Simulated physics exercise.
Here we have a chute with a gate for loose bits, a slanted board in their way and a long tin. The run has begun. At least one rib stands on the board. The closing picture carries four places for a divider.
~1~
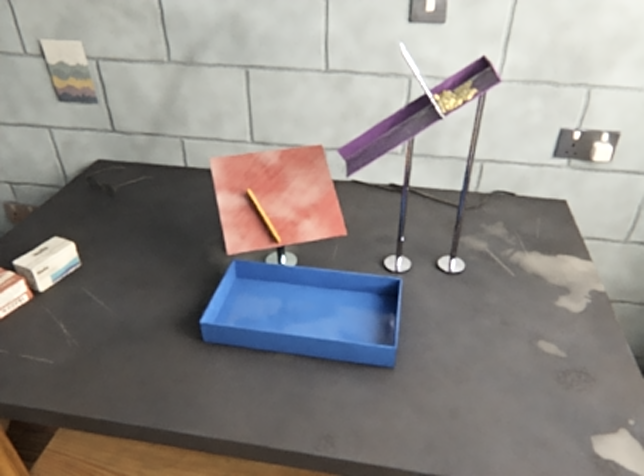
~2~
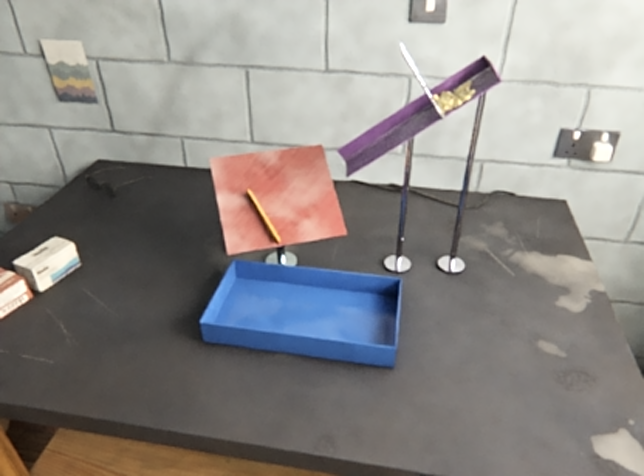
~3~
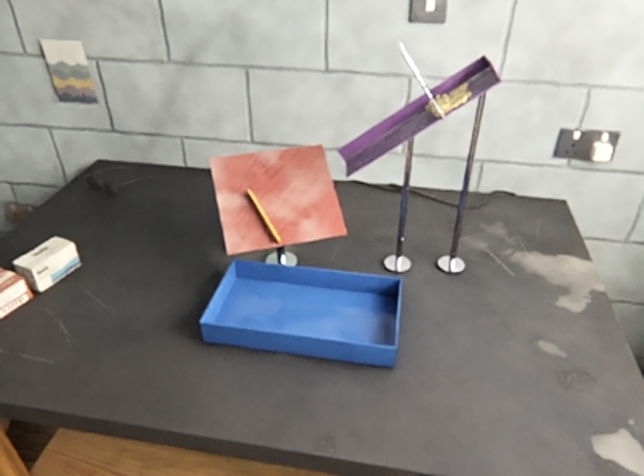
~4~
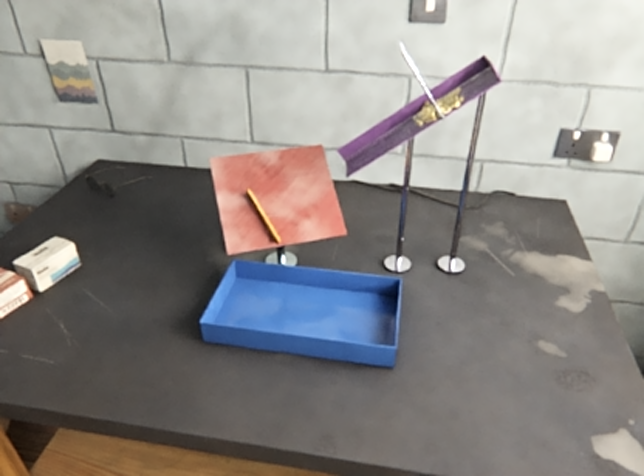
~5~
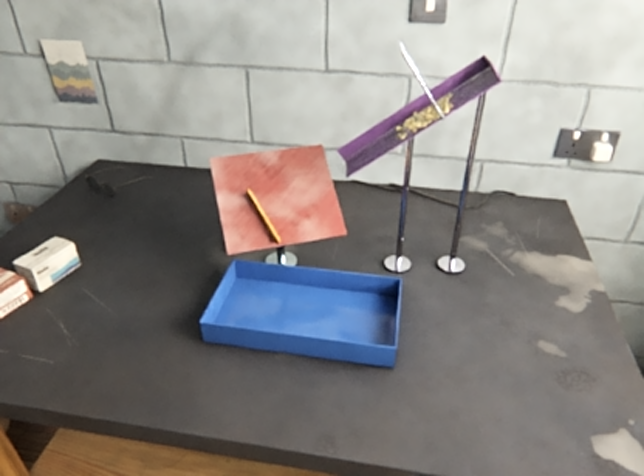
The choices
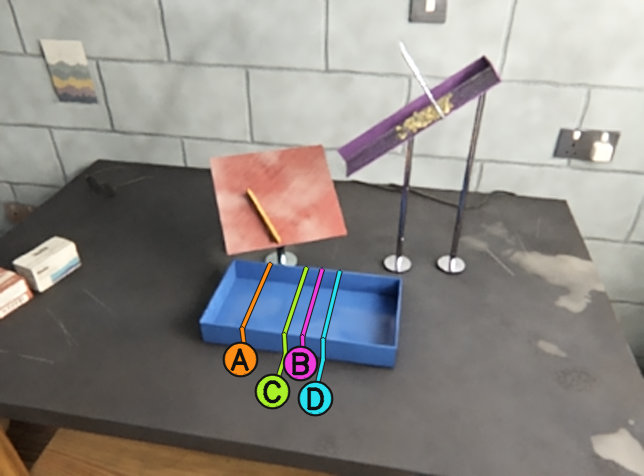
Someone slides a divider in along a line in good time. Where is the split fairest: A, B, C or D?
Use line C.
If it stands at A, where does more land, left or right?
More lands on the right.
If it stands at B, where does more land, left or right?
More lands on the left.
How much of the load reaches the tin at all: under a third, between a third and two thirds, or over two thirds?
About that: Over two thirds.
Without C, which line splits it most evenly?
That would be B.
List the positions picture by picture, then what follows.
The first frame shows load behind the gate near (448, 98), soya beans; lip of the chute near (346, 170), sloping fairly steeply.
The second frame shows middle of the board near (278, 196), tilted fairly steeply; middle of its low edge near (289, 244); of its high edge near (267, 151).
The third frame shows front corners of the tin near (200, 322) and (396, 348), empty; front of the load near (428, 108).
The fourth frame shows middle of the load near (437, 110); its front near (416, 118), close to a quarter of the way to the lip; rib from (248, 189) to (279, 240).
The fifth frame shows middle of the load near (426, 117); its front near (399, 136), close to a third of the way to the lip.
On the marked copy, line A crosses the front rim at (242, 327); line B crosses the front rim at (302, 335); line C crosses the front rim at (284, 333); line D crosses the front rim at (323, 338).
With A, of what is caught, a small share on the left of the divider, all but a few on the right.
With B, of what is caught, the bulk on the left of the divider, close to a quarter on the right.
With C, of what is caught, close to half on the left of the divider, close to half on the right.
With D, of what is caught, all but a few on the left of the divider, a small share on the right.
